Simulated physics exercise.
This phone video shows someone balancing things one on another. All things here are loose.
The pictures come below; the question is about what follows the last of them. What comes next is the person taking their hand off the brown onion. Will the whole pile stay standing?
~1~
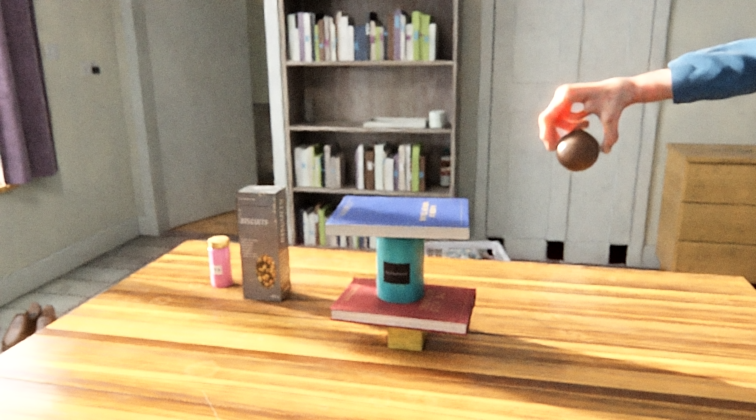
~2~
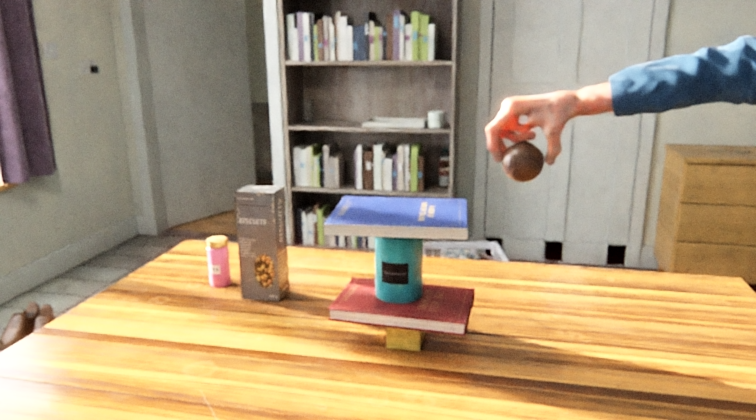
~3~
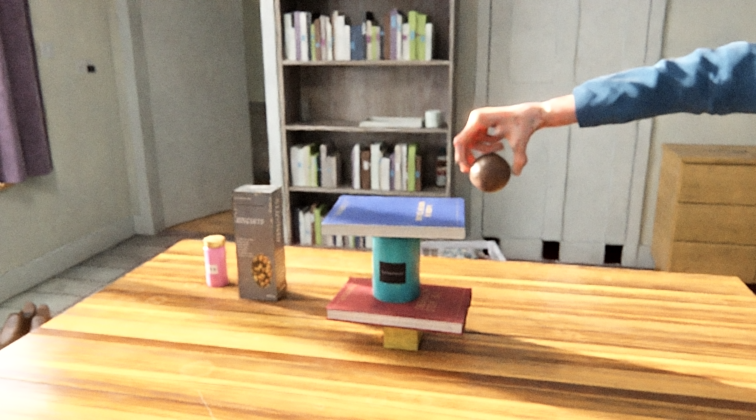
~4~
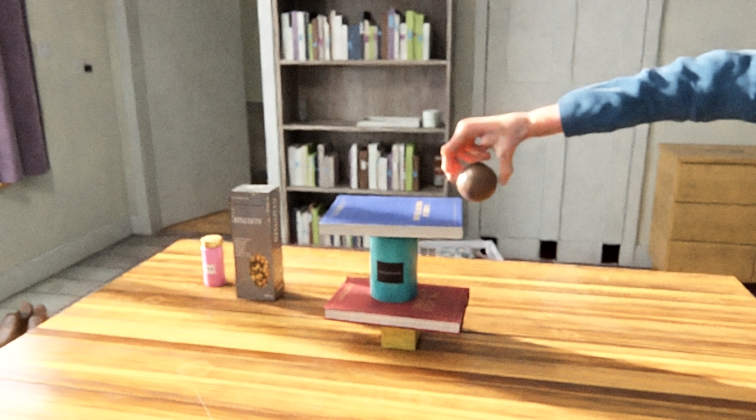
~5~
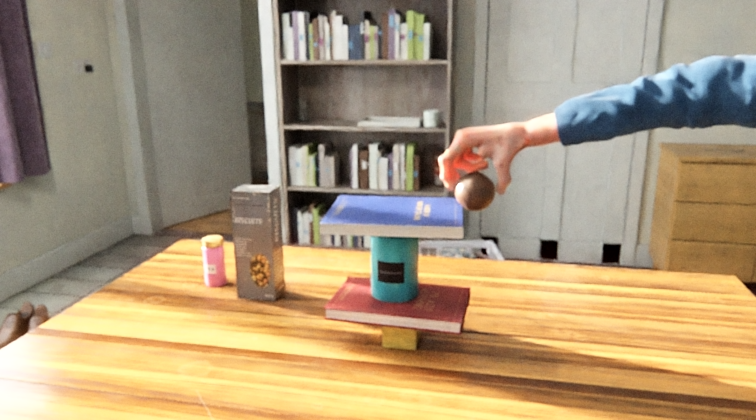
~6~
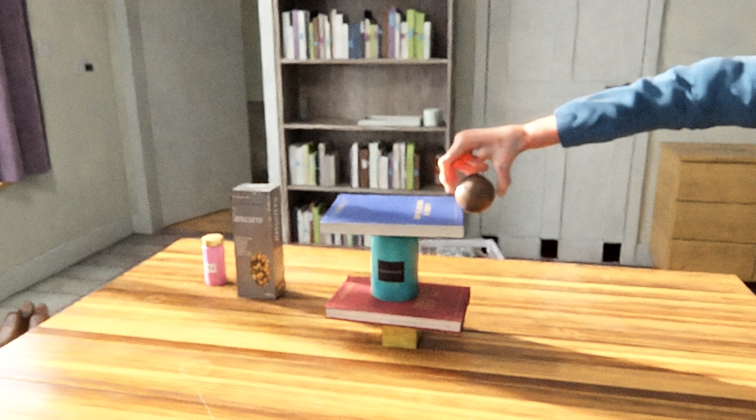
No.
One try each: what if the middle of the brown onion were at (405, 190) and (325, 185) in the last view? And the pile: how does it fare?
The pile remains stable in the first case, then in the second case it tips over.
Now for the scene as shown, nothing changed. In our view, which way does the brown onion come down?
Looks like it moves off to the right.
Then, 0.20 s past the last view, brown onion now fallen.
Then, 0.30 s past the last view, things are still on the move.
Then, 1.40 s past the last view, nothing new.
Finally, fallen, brown onion; the other 6 still in place. Final places as the last picture's camera would see them, brown onion near (508, 326). The pile comes apart.
